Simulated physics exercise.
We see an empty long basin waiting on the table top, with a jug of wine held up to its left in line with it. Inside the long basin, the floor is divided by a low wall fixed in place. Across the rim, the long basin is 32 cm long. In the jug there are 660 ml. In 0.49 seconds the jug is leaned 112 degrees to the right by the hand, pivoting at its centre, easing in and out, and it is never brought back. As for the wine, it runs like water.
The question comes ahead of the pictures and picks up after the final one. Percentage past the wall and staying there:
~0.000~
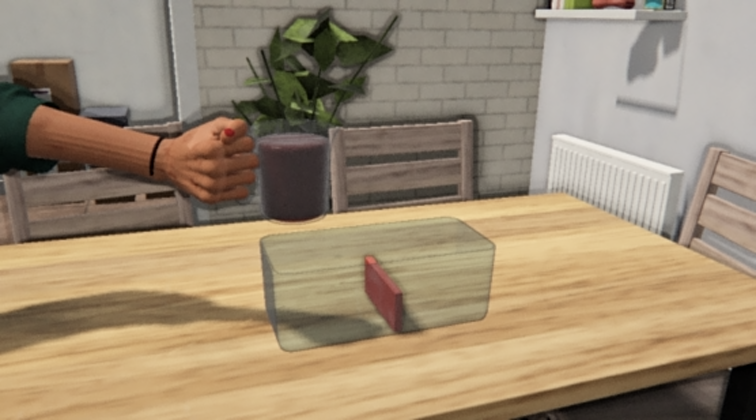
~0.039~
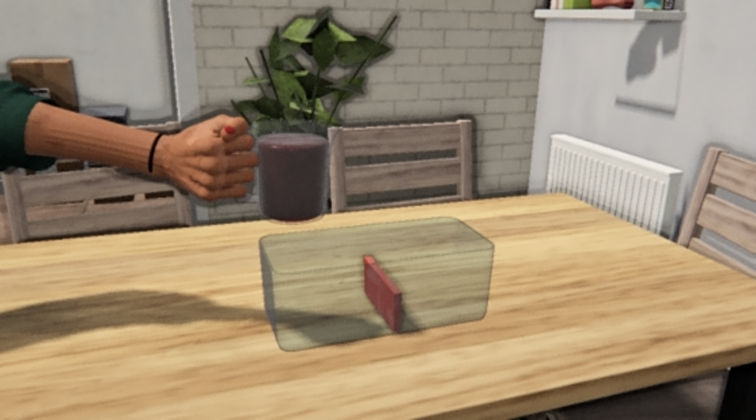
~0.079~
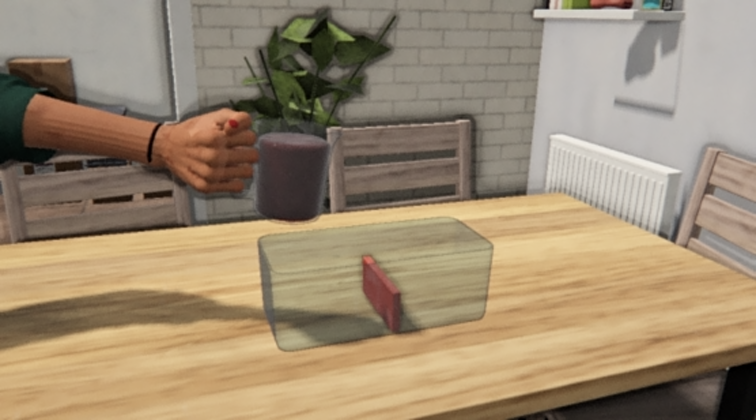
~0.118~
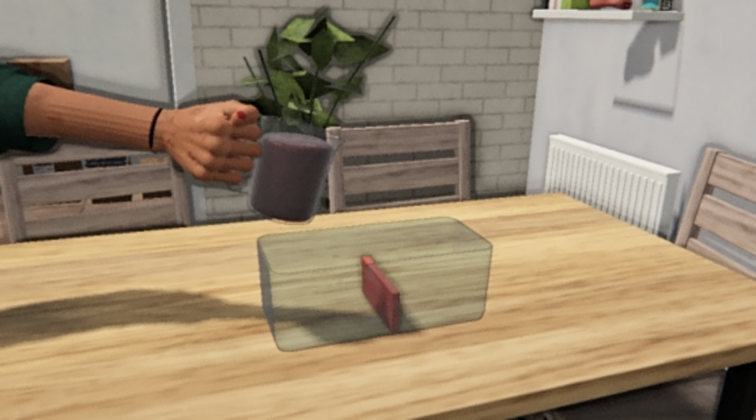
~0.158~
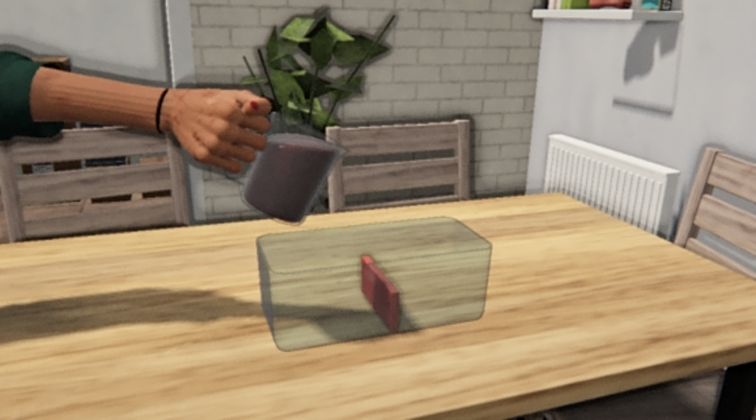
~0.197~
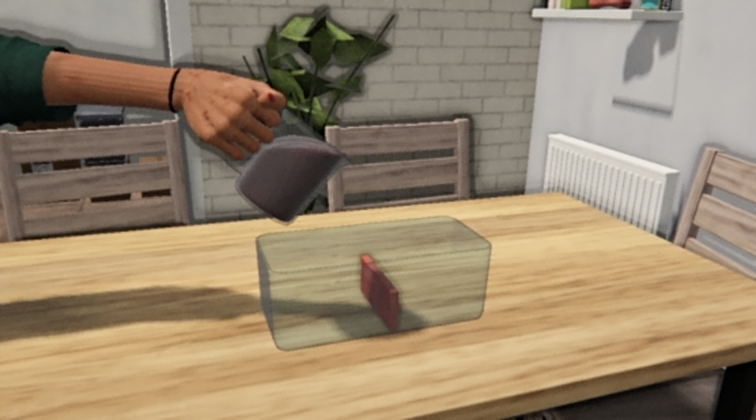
19 percent.
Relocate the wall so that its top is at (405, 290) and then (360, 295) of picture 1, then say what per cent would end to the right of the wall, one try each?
Some 15 in a hundred, then some 85 in a hundred.
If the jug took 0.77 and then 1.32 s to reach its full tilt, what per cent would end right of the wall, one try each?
In order, 30 and 50 per cent.
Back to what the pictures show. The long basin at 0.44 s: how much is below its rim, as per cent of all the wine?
Near 32 in a hundred.
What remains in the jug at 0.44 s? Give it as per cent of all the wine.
I'd estimate some 46 % remains.
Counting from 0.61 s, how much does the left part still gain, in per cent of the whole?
Around 14 in a hundred.
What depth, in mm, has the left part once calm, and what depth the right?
Some 24 mm on the left and 6 mm on the right.
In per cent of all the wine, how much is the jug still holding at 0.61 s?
9 per cent or thereabouts.
After 0.44 s the tilt is 109° and 47 per cent is still to pour, 16 is left of the wall and 16 right of it.
After 0.61 s the tilt is 112° and 9 per cent is still to pour, 63 is left of the wall and 19 right of it.
After 0.79 s the tilt is 112° and 0 per cent is still to pour, 76 is left of the wall and 19 right of it.
After 0.99 s the tilt is 112° and 0 per cent is still to pour, 77 is left of the wall and 19 right of it.
In the end 78 per cent lies left of the wall, 19 right of it and 4 outside.
